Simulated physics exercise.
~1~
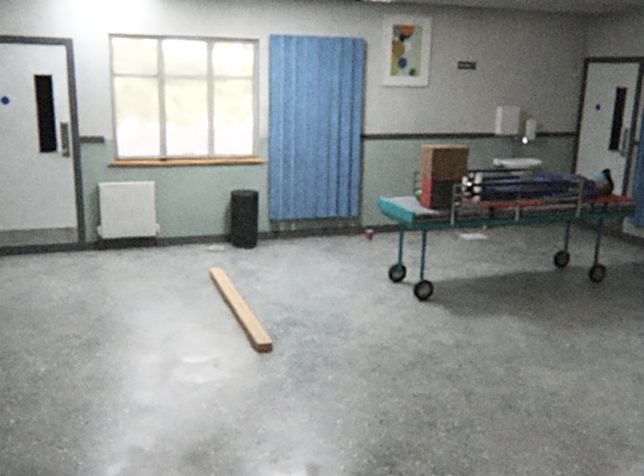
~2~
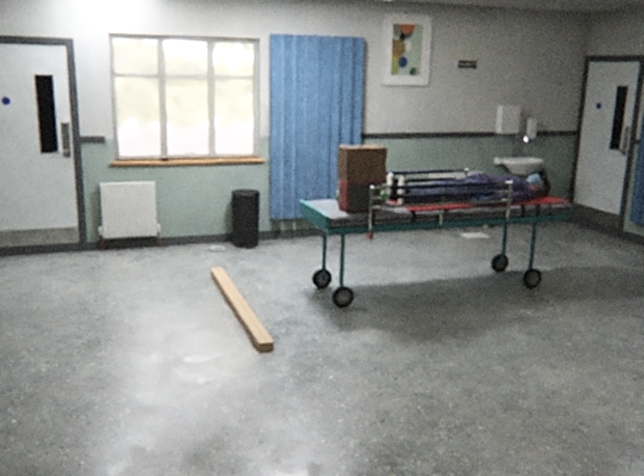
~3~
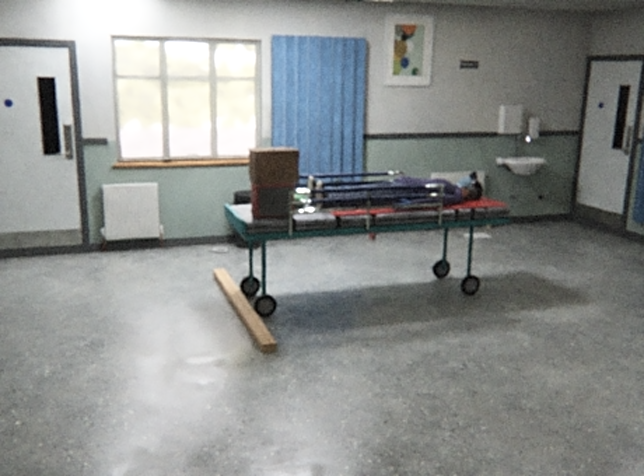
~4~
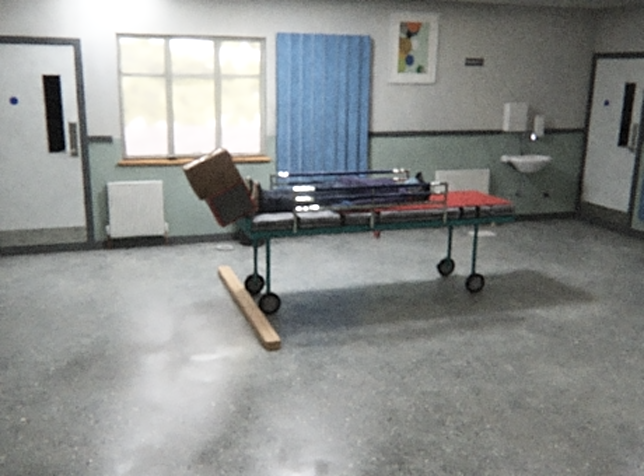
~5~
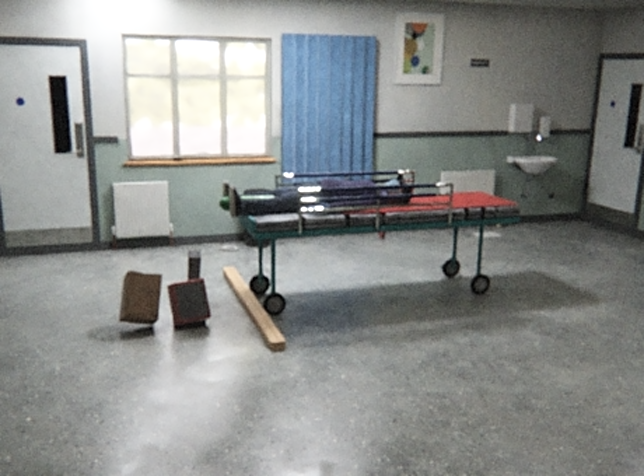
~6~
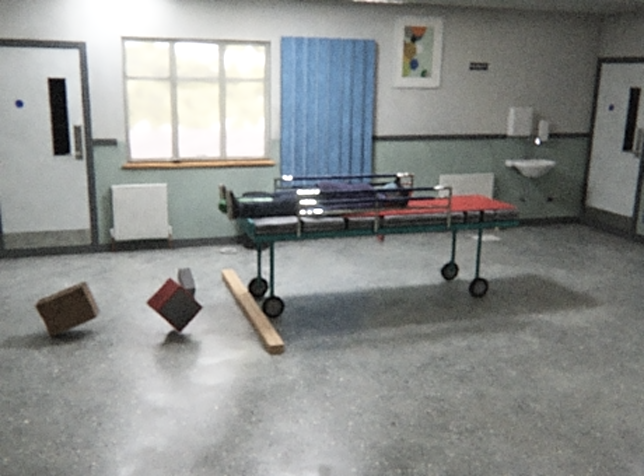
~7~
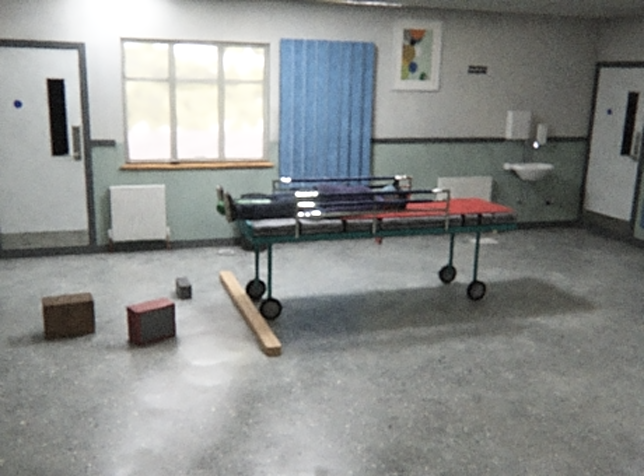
In a ward-like room with a blue curtain, a bright window and pale green lower walls, a slightly swaying view from the side shows a teal-framed trolley at the right. A person in dark clothing lies on its red top, feet to the left, where a brown box-like bag sits on a red box. The trolley rolls left and stops at a wooden sill on the floor without tipping. The person slides on toward the foot end as both boxes tip off, followed down by a small grey box. They tumble and settle on the floor, while the person stays aboard, feet at the edge.
